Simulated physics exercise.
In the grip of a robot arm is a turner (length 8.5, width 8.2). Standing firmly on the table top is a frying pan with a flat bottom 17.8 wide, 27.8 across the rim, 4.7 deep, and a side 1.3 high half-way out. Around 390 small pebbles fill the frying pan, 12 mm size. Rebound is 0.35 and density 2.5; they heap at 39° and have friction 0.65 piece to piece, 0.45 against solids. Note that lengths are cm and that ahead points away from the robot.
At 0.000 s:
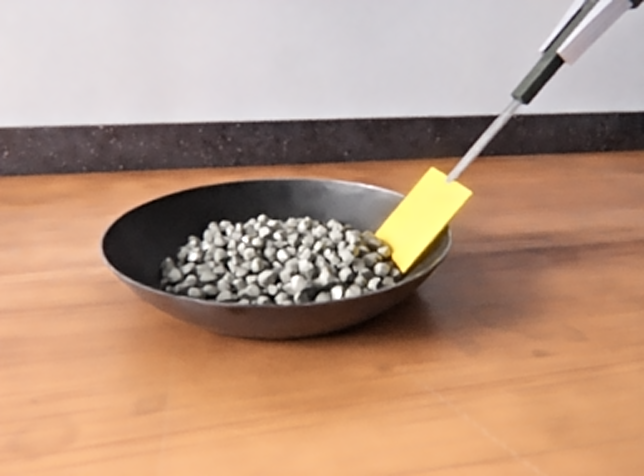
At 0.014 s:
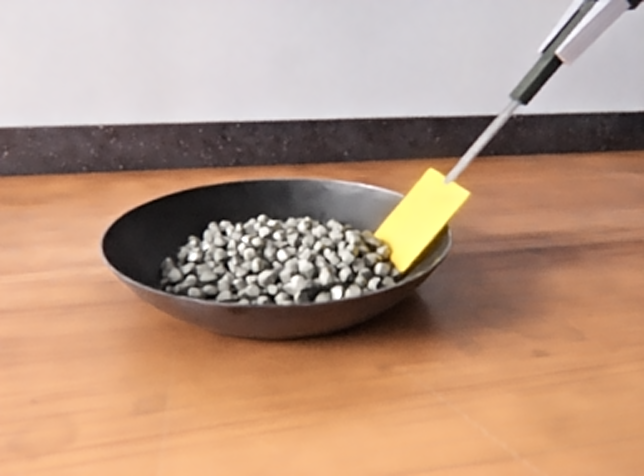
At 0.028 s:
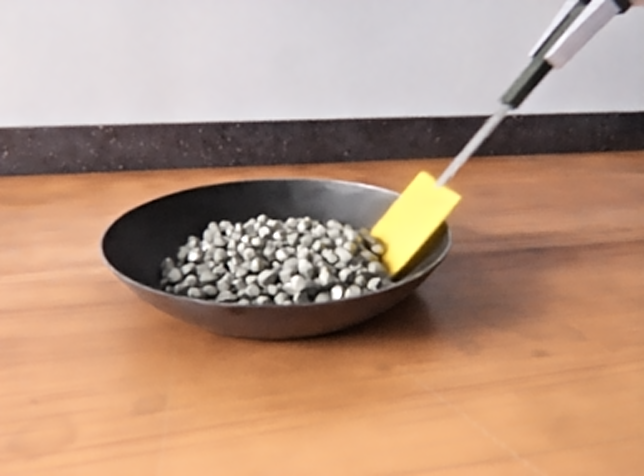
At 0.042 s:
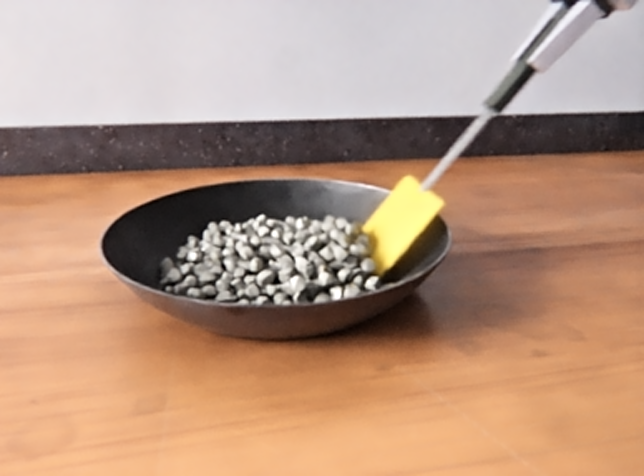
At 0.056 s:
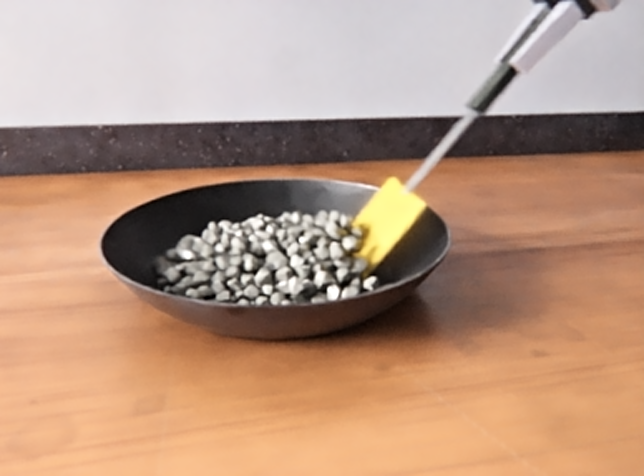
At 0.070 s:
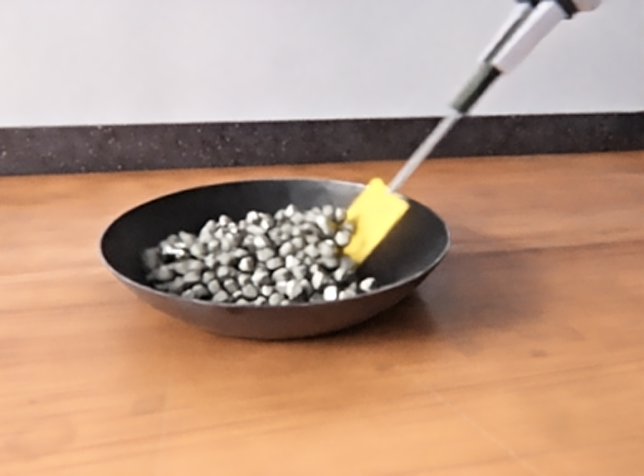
Yellow turner held by a robot arm pushing grey pebbles slightly leftward in a dark frying pan on a wooden table top.
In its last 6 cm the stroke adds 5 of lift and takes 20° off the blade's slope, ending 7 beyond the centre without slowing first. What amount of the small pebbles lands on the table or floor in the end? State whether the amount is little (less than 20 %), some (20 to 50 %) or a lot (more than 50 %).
The amount is little, less than 20 %.
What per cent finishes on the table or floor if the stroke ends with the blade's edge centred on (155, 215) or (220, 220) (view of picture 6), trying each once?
Close to 25 and close to 10 per cent, respectively.
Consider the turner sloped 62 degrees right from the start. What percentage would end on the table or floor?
It would be near 15 per cent.
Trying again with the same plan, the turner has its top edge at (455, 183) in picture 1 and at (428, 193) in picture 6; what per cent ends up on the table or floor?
It comes to something like 0 %, give or take.
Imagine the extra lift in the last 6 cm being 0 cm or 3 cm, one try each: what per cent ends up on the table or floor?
Estimates, in order: 0 % then 5 %.
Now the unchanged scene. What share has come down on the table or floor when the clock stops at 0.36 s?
My estimate is roughly 10 %.
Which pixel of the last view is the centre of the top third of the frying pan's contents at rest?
Somewhere around (165, 247) in the last picture.
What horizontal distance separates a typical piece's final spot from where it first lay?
The value is roughly 4 cm.
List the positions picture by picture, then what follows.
The first frame shows turner top edge at (451, 179), sloping 51°; upper third of the load around (285, 251), from x 170 to 395, top at y 220; 393 in the frying pan.
The second frame shows turner top edge at (449, 180), sloping 51°; upper third of the load around (285, 251), from x 165 to 395, top at y 220.
The third frame shows turner top edge at (440, 184), sloping 51°; upper third of the load around (288, 249), from x 165 to 385, top at y 220.
The fourth frame shows turner top edge at (425, 188), sloping 51°; upper third of the load around (293, 246), from x 165 to 385, top at y 220.
The fifth frame shows turner top edge at (408, 190), sloping 51°; upper third of the load around (285, 245), from x 160 to 385, top at y 215.
The sixth frame shows turner top edge at (391, 191), sloping 51°; upper third of the load around (282, 241), from x 150 to 385, top at y 210; 393 in the frying pan.
After 0.10 s, sloping 51°, highest piece 6 above the table; 393 in the frying pan.
After 0.14 s, sloping 44°, highest piece 7 above the table; 393 in the frying pan.
After 0.36 s, sloping 31°, highest piece 6 above the table; 342 in the frying pan, 49 on the table or floor, 2 on the blade or in flight.
After 1.41 s, sloping 31°, highest piece 5 above the table; 342 in the frying pan, 51 on the table or floor.
At rest, 342 in the frying pan, 51 on the table or floor. That is 13 % on the table or floor.
